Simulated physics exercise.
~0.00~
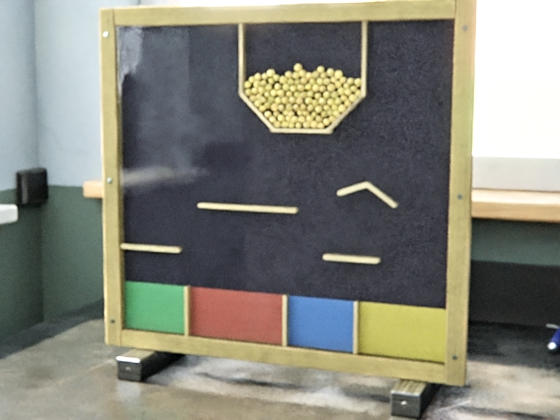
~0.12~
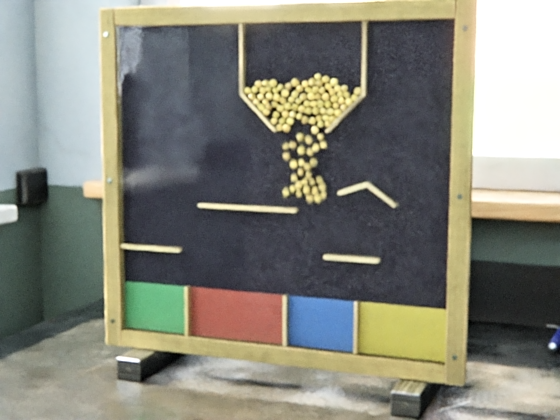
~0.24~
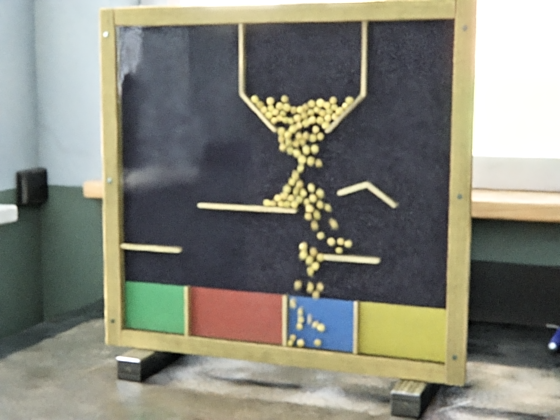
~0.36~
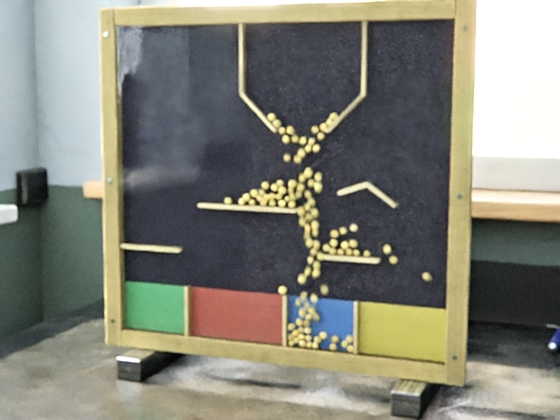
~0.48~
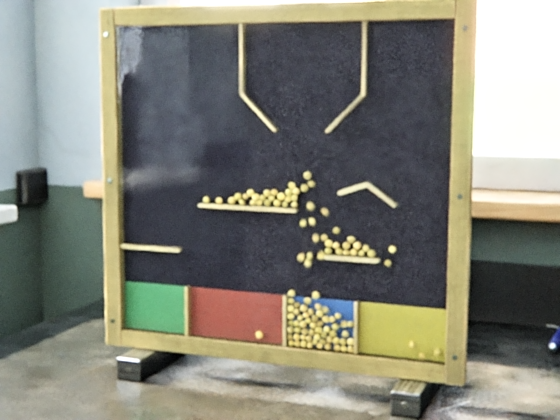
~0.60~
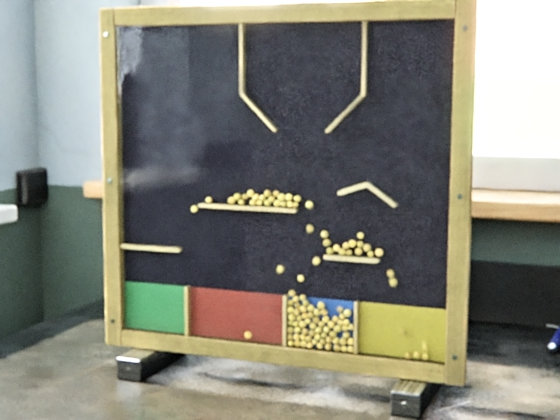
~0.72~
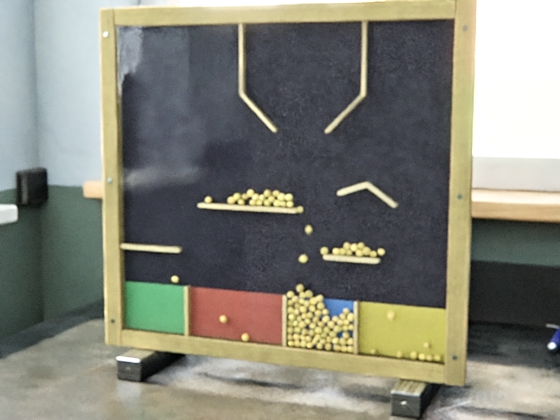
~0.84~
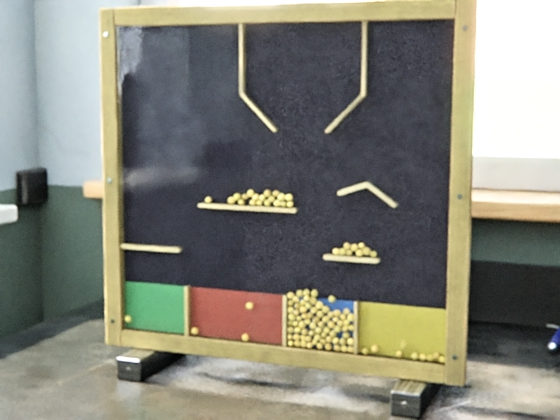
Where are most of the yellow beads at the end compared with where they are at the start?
At the start the beads are all packed in the hopper near the top of the board. By the end the hopper is empty and most of them lie lower down in the blue bin, with some left on the ledges and a few in the other bins.
On a tabletop, an upright wooden-framed board holds small yellow beads in a hopper, which opens and pours them onto ledges and into coloured bins below. The hopper empties, leaving most beads heaped in the blue bin, some resting on two ledges, and a few scattered in the other bins.
